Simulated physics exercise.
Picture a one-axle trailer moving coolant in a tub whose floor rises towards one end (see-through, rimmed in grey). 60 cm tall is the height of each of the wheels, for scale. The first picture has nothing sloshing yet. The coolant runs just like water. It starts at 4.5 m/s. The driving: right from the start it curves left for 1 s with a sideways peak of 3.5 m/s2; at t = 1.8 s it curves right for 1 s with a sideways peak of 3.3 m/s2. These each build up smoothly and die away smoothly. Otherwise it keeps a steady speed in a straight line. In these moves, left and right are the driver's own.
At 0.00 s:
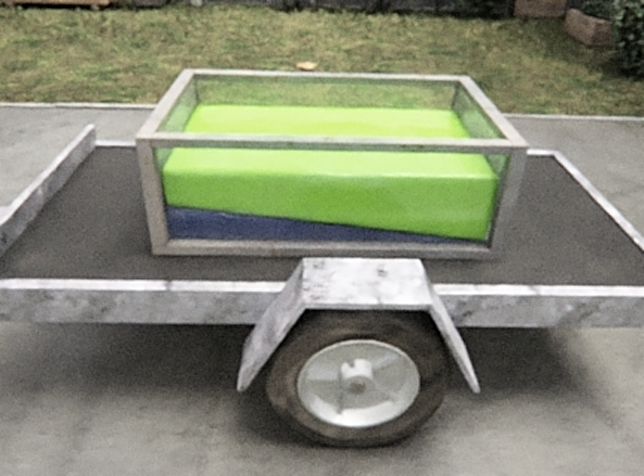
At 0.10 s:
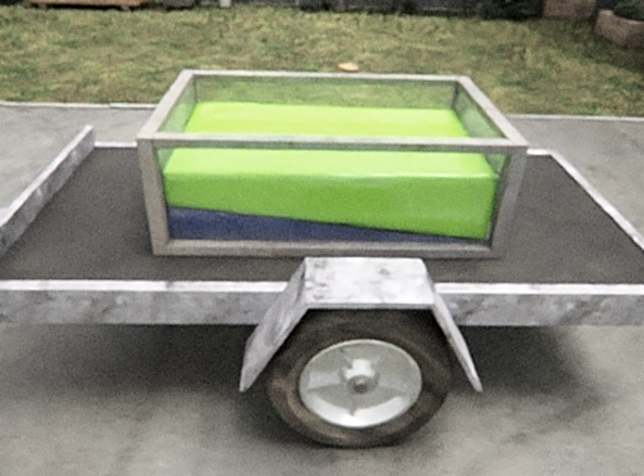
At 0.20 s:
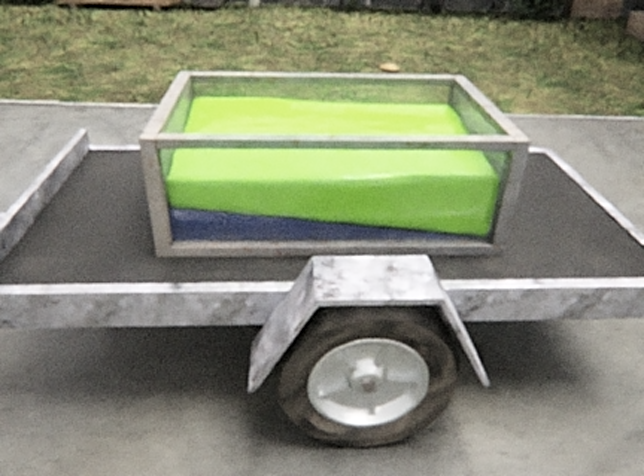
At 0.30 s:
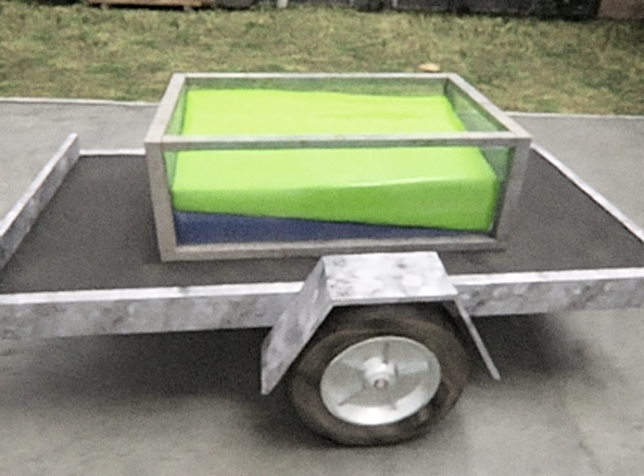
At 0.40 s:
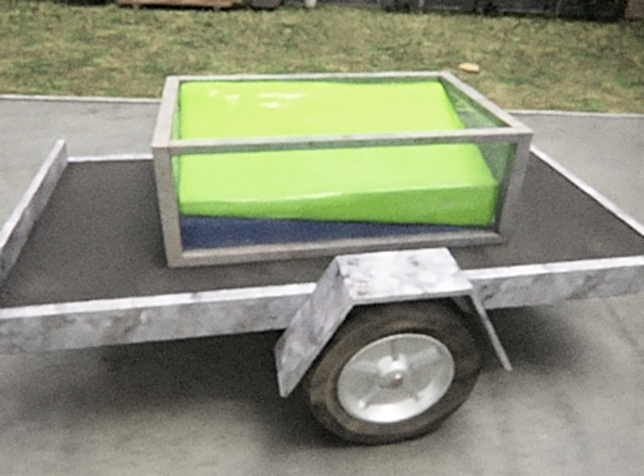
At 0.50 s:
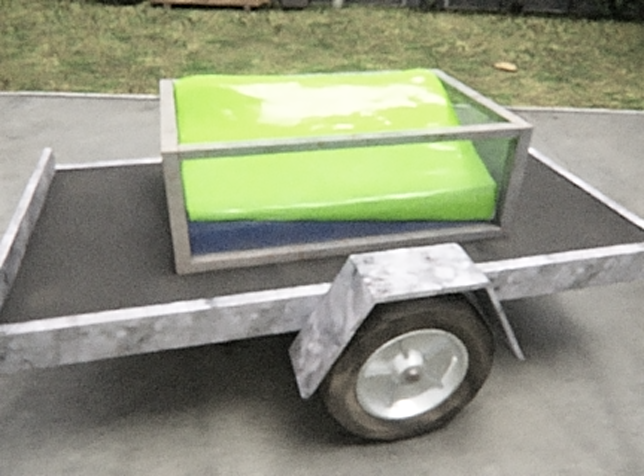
To begin with, bright green liquid lies level in a see-through, grey-rimmed tub on a one-axle trailer, above a sloping dark blue floor. Then the trailer gradually swings round, its left end coming nearer and its wheel shifting right, while the liquid sinks along the near wall and climbs the far side.
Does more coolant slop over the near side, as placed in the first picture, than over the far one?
Yes - more slops out at the front of the picture.
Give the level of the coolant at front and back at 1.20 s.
Approx. 32 cm front, approx. 28 cm back.
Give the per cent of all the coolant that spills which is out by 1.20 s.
Some 30 percent has come out by that time.
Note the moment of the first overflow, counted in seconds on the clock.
I'd put it close to 0.8 seconds.
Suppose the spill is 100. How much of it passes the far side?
Close to 30% of it goes that way.
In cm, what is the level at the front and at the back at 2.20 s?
Front level 26 cm, back level 26 cm.
Then, 1.20 s in, the surface is 31 cm up at the front and 27 cm at the back; 4 per cent is out, over the far side.
Then, 2.20 s in, the surface is 27 cm up at the front and 26 cm at the back; 5 per cent is out, over the far side, a little elsewhere.
Then, 3.30 s in, the surface is 35 cm up at the front and 23 cm at the back; 14 per cent is out, mostly over the near side, some over the far side.
Then, 5.78 s in, 17 per cent is out, over the near side and the far side, a little elsewhere; the near side has passed 10 per cent and the far side 6.
